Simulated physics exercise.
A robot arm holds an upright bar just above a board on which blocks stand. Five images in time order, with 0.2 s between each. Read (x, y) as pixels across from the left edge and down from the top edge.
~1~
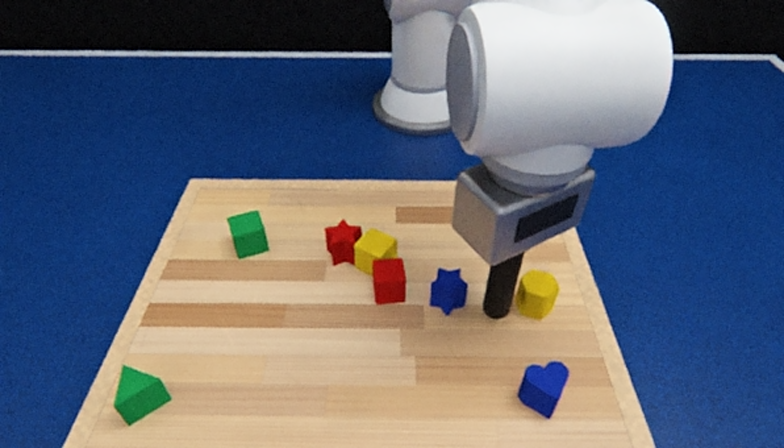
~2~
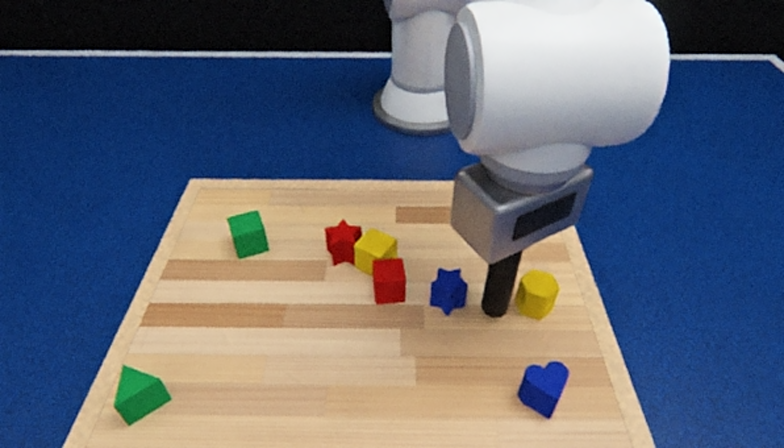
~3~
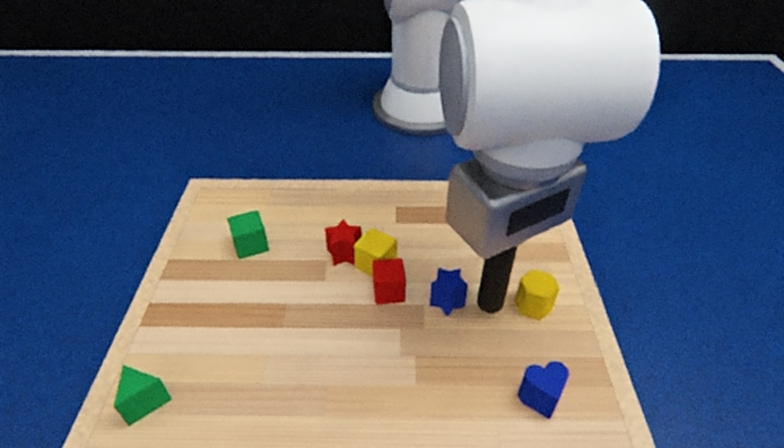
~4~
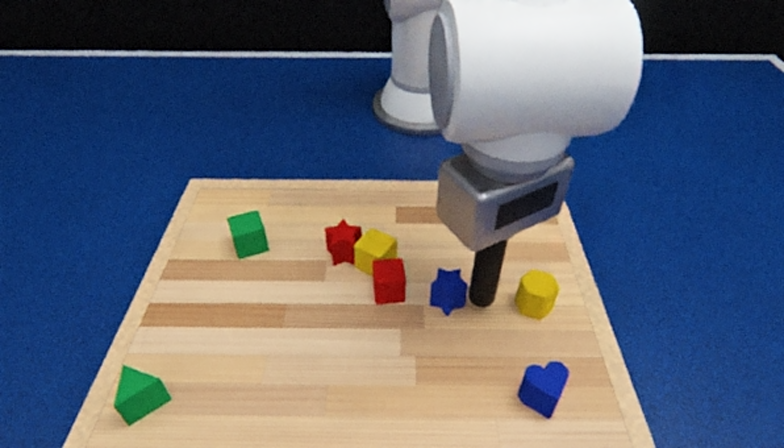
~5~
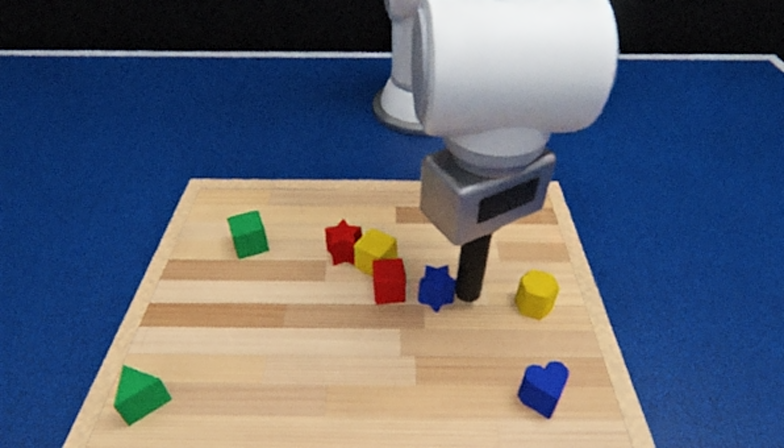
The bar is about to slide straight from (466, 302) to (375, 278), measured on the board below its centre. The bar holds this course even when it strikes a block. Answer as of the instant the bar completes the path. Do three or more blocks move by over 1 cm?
I expect so.
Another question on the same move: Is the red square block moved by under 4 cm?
I believe not.
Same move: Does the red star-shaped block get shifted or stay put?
By then it is displaced.
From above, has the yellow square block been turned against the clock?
No.
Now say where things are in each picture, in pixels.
The first picture shows bar tip (495, 310); block tops, red star-shaped block (343, 231); yellow square block (376, 241); red square block (389, 269); blue star-shaped block (450, 279).
The second picture shows bar (494, 308); blocks unchanged.
The third picture shows bar (490, 304); blocks unchanged.
The fourth picture shows bar (481, 298); blocks unchanged.
The fifth picture shows bar (468, 293); red star-shaped block (343, 231); yellow square block (376, 241); red square block (389, 269); blue star-shaped block (438, 275).
One third of the way, bar (436, 285); red square block (374, 269); blue star-shaped block (405, 271), turned 15° anticlockwise.
Two thirds of the way, bar (403, 277); red star-shaped block (340, 229); yellow square block (373, 241), turned 10° clockwise; red square block (342, 269); blue star-shaped block (373, 267), turned 20° anticlockwise.
At the end, bar (375, 269); red star-shaped block (331, 221); yellow square block (361, 237), turned 25° clockwise; red square block (325, 271); blue star-shaped block (356, 268), turned 30° anticlockwise.
